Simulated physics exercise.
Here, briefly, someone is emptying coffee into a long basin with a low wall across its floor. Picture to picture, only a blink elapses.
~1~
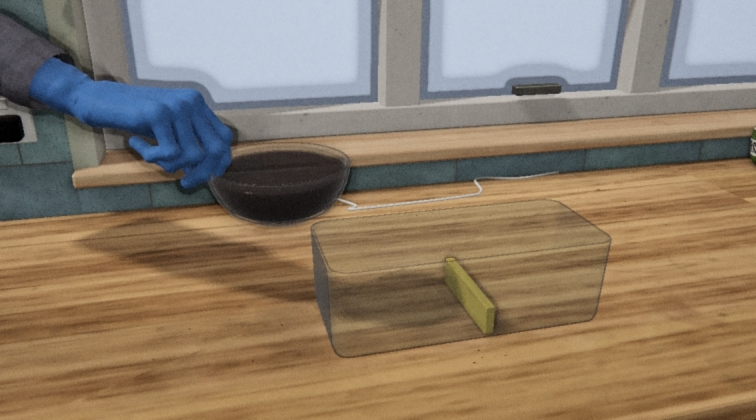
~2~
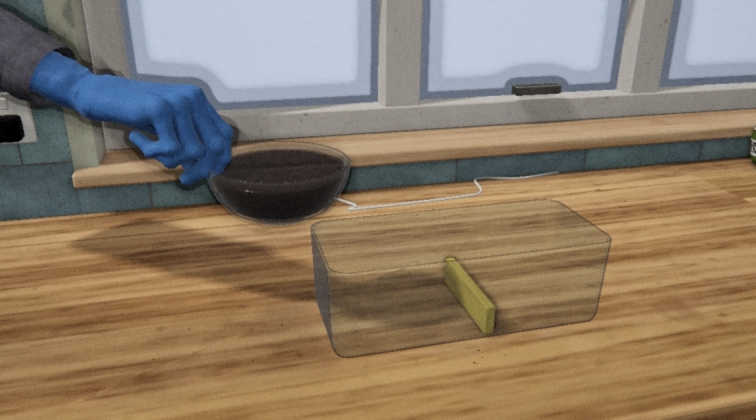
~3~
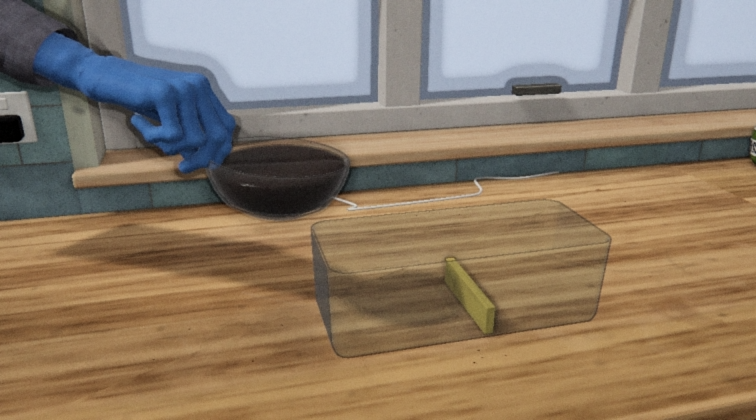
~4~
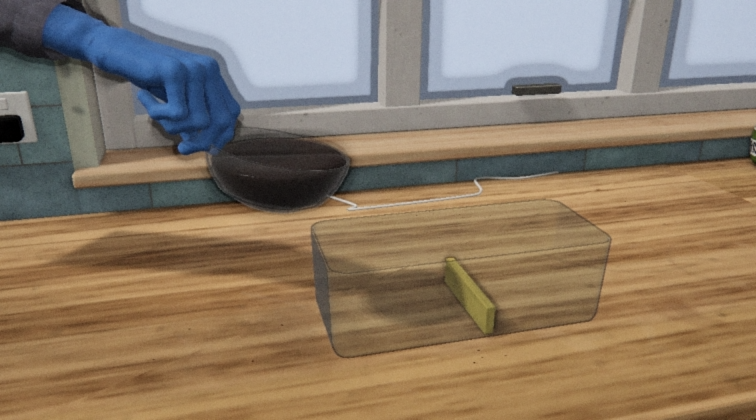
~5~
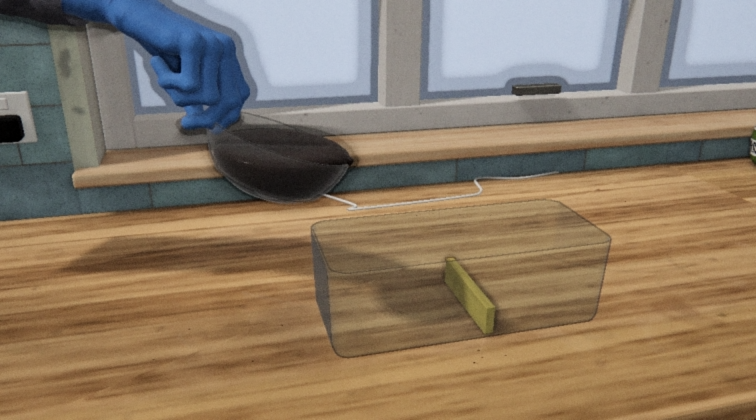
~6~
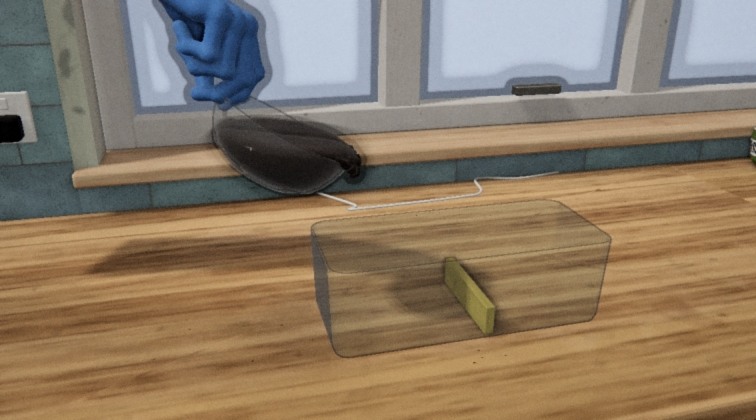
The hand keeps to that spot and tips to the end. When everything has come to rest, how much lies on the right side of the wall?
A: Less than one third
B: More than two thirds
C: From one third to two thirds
The answer is A.
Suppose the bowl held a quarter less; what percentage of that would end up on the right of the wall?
That share would be some 10 parts in a hundred.
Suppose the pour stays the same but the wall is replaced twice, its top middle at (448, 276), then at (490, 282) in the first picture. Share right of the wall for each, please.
25 % and 20 %, roughly.
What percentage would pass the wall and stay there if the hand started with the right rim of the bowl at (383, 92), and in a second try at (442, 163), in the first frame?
First some 65, then 75 per cent.
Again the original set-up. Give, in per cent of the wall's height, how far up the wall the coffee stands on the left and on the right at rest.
The left reads 60 in a hundred and the right 10 in a hundred.
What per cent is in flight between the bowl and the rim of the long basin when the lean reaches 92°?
60 %.
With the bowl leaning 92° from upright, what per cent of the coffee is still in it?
About 15 % remains.
A moment on, the bowl is tipped on its side and 13 per cent is still to pour, 28 is left of the wall and 0 right of it.
Next, the bowl is tipped right over and 0 per cent is still to pour, 90 is left of the wall and 4 right of it.
Then the bowl is tipped right over and 0 per cent is still to pour, 87 is left of the wall and 7 right of it.
Later the bowl is tipped right over and 0 per cent is still to pour, 86 is left of the wall and 9 right of it.
Finally, 86 per cent lies left of the wall, 9 right of it and 5 outside.
